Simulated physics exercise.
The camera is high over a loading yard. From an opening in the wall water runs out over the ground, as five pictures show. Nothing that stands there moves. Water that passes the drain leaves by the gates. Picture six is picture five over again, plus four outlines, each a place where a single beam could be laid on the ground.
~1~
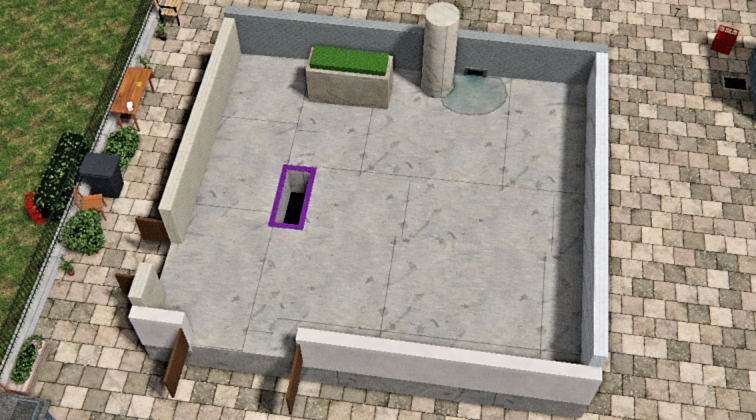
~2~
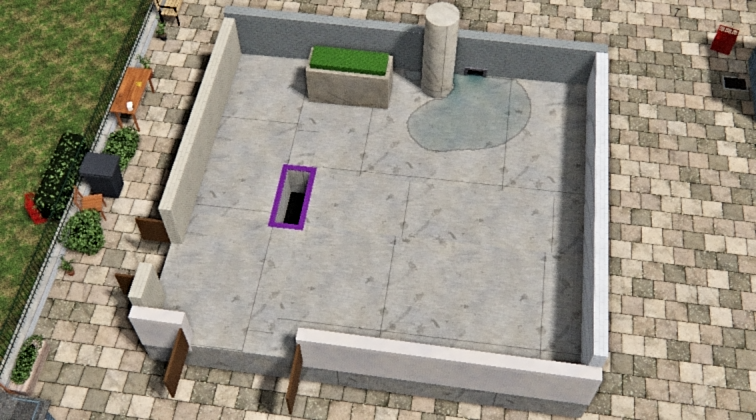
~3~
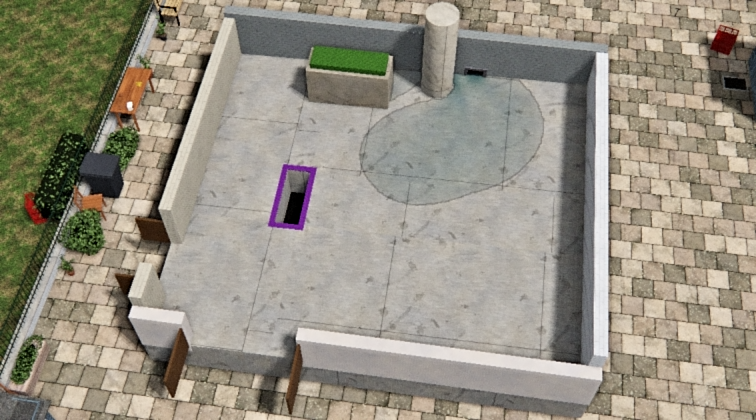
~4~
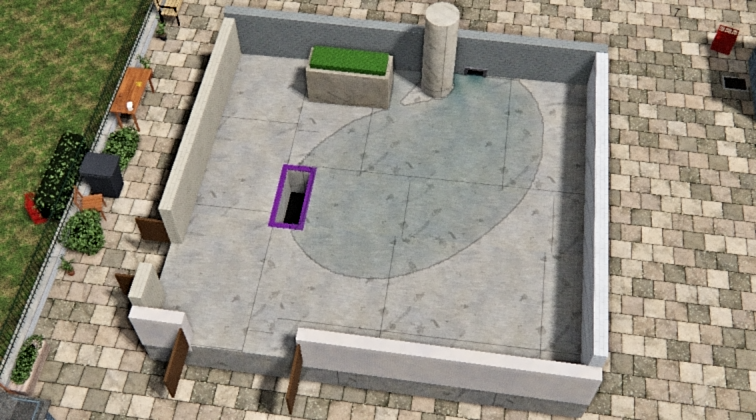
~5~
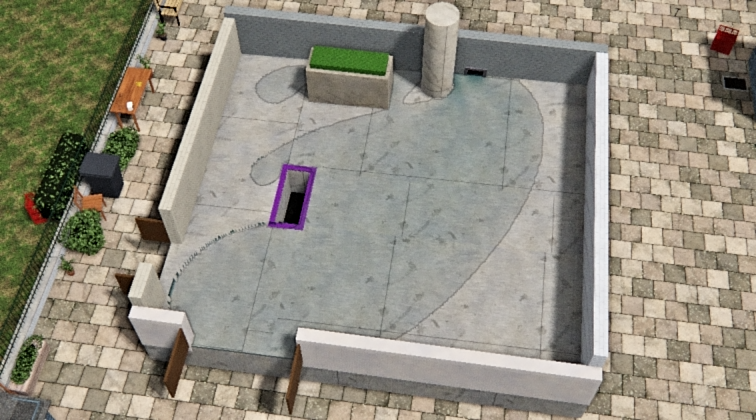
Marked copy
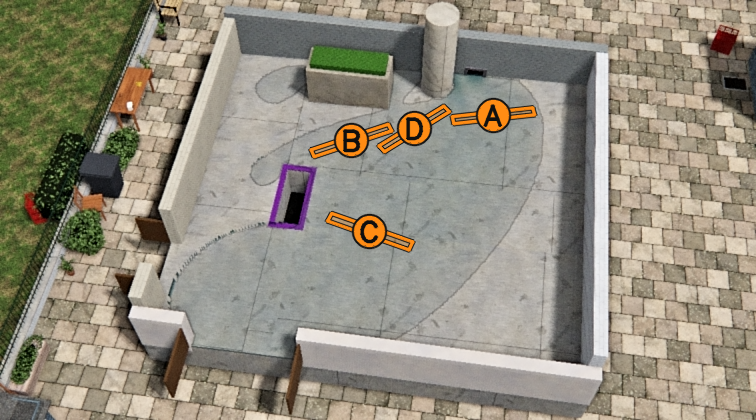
Water spread from the back wall near the round pillar across the walled yard's grey floor, reached the purple-edged opening, then stretched around it to the open gates at the front left.
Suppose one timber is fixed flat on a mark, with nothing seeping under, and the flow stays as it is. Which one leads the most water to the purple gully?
Take C.
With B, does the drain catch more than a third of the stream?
No, it does not.
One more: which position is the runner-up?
The answer is A.
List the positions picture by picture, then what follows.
Outfall at (475, 72); purple gully at (293, 197); open gate at (247, 341); open gate at (174, 270); 2 % of the ground under water, visible out to (479, 112); purple gully still dry, in the first picture.
In the second picture, 8 % of the ground under water, visible out to (447, 150); purple gully still dry.
In the third picture, 18 % of the ground under water, visible out to (392, 193); purple gully still dry.
In the fourth picture, 34 % of the ground under water, visible out to (315, 255); purple gully taking water.
In the fifth picture, 54 % of the ground under water, visible out to (187, 290); purple gully taking water.
In orange, A from (453, 120) to (533, 111); B from (312, 153) to (389, 127); C from (329, 217) to (410, 245); D from (381, 148) to (446, 108).
With A, about 39 % of the stream goes into the purple gully, about 61 % out by the gates.
With B, about 21 % of the stream goes into the purple gully, about 79 % out by the gates.
With C, about 61 % of the stream goes into the purple gully, about 39 % out by the gates.
With D, about 19 % of the stream goes into the purple gully, about 81 % out by the gates.
